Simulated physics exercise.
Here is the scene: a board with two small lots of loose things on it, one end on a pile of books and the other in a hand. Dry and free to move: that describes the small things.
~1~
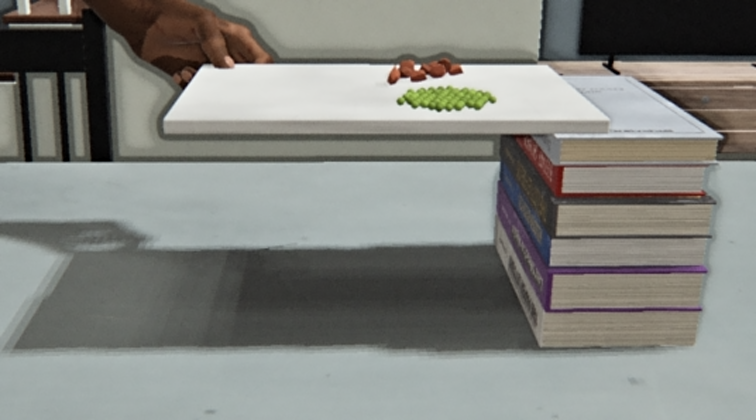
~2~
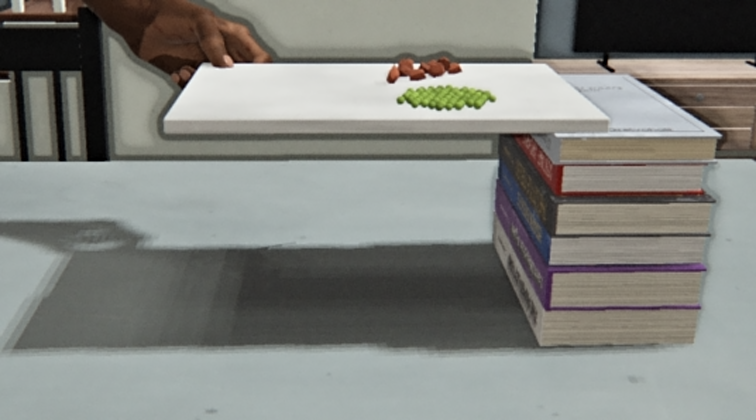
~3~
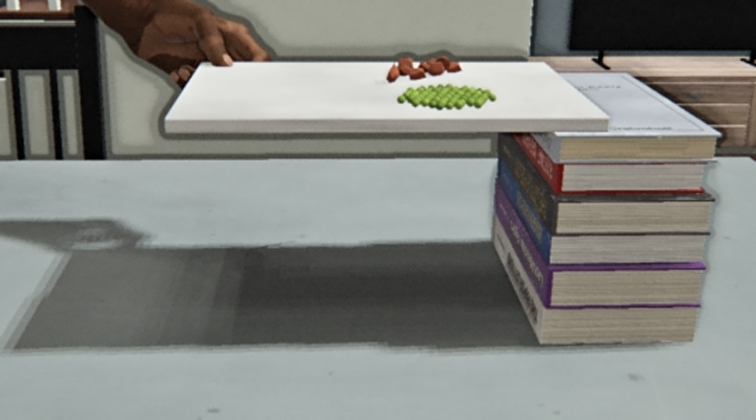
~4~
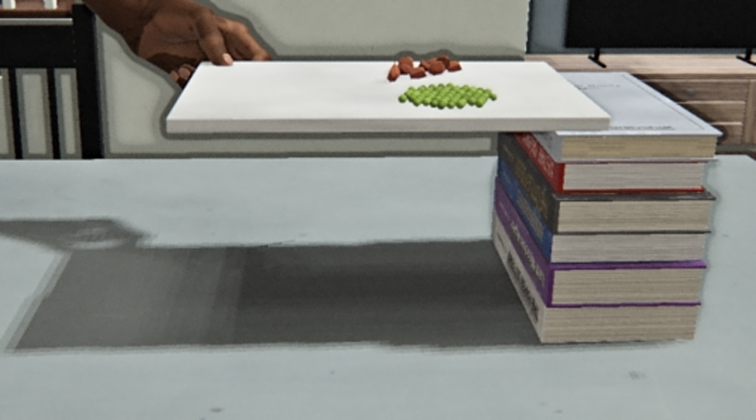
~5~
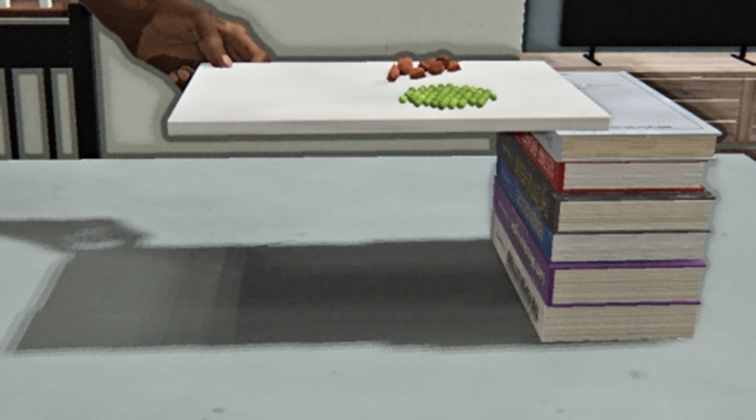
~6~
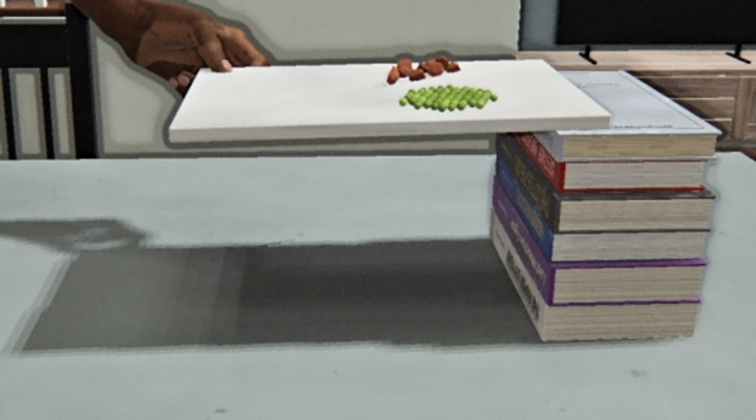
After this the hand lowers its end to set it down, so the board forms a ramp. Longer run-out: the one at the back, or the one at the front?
The one at the front.
Then, 0.46 s later than the last frame, board sloping at 16°; front handful every one still on the board; back handful every one still on the board.
Then, 0.96 s later than the last frame, board sloping at 33°; front handful mostly less than half a board's length out; back handful every one still on the board.
Then, 1.54 s later than the last frame, board resting at 37°; front handful mostly up to a board's length out, just a few gone off the table; back handful mostly at the foot of the board.
When it is over, board resting at 37°; front handful mostly up to a board's length out, just a few gone off the table; back handful mostly at the foot of the board; the front handful has gone farther.
